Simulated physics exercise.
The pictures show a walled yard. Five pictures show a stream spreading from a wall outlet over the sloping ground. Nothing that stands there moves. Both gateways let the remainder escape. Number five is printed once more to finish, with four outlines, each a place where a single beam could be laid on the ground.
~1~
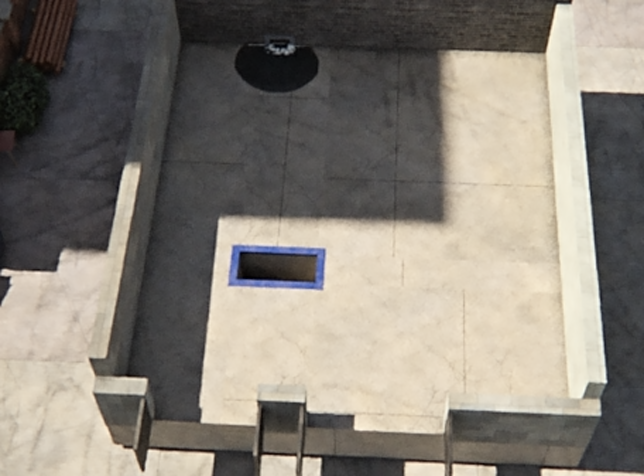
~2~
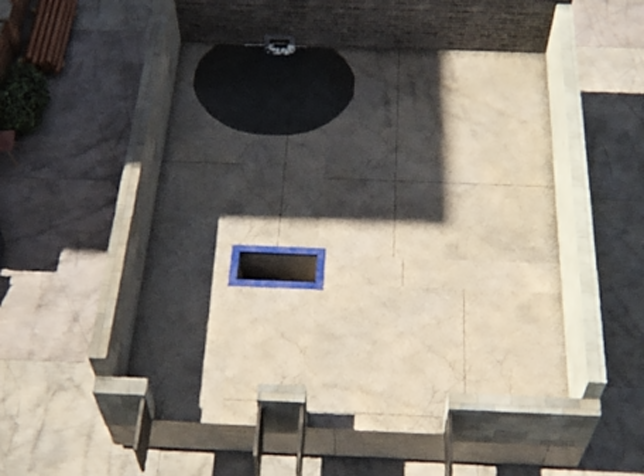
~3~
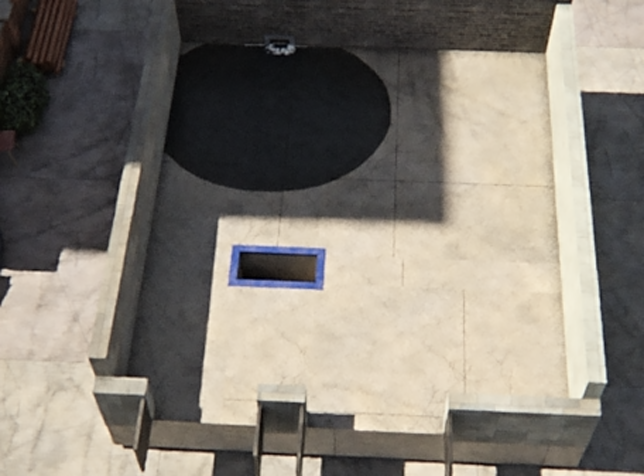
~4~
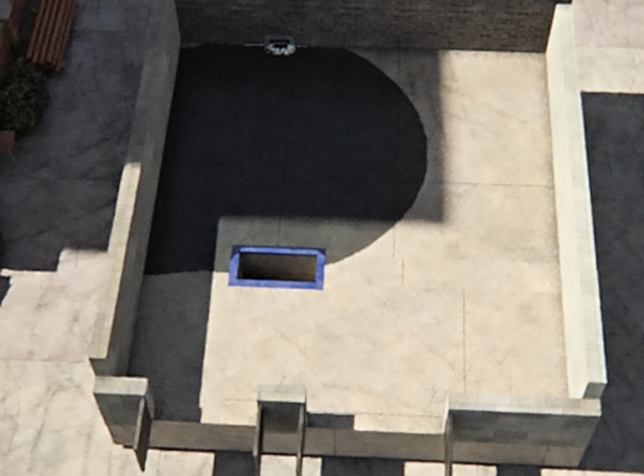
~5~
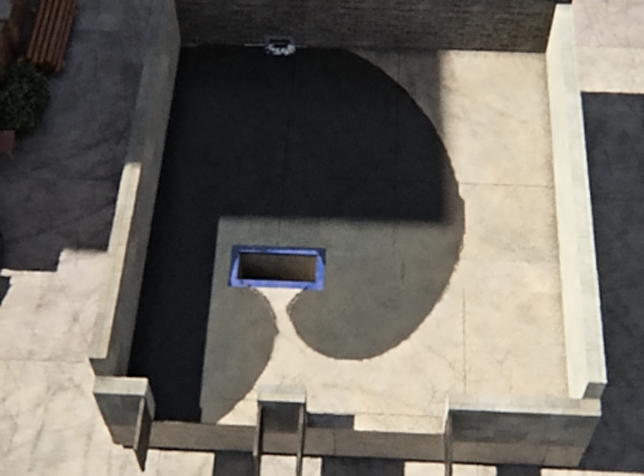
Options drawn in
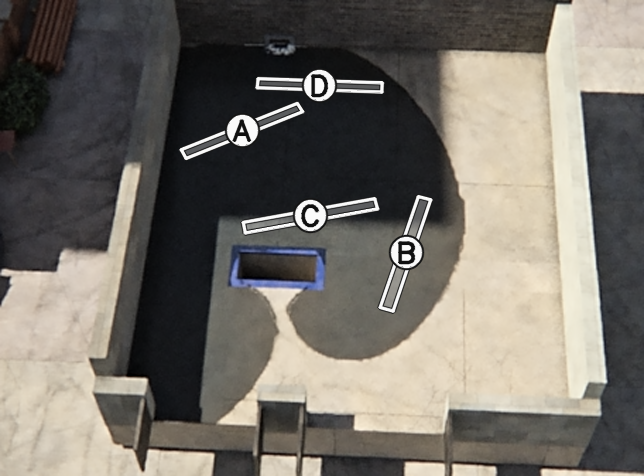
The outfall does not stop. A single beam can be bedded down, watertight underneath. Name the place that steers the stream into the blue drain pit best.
Choose B.
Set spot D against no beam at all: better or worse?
Worse.
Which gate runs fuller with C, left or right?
More leaves on the left.
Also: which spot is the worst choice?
It is C.
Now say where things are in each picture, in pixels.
In the first picture, outfall at (280, 41); blue drain pit at (277, 267); open gate at (208, 408); open gate at (375, 415); front seen at (274, 87), 3 % of the ground wet; blue drain pit still dry.
In the second picture, front seen at (310, 128), 10 % of the ground wet; blue drain pit still dry.
In the third picture, front seen at (219, 181), 21 % of the ground wet; blue drain pit still dry.
In the fourth picture, front seen at (154, 262), 37 % of the ground wet; blue drain pit taking water.
In the fifth picture, front seen at (151, 358), 55 % of the ground wet; blue drain pit taking water.
On the marked copy, A from (183, 154) to (299, 107); B from (386, 309) to (424, 198); C from (244, 227) to (376, 203); D from (257, 83) to (382, 87).
If A is chosen, about 23 % of the stream goes into the blue drain pit, about 75 % out by the gates.
If B is chosen, about 34 % of the stream goes into the blue drain pit, about 64 % out by the gates.
If C is chosen, about 4 % of the stream goes into the blue drain pit, about 95 % out by the gates.
If D is chosen, about 19 % of the stream goes into the blue drain pit, about 81 % out by the gates.
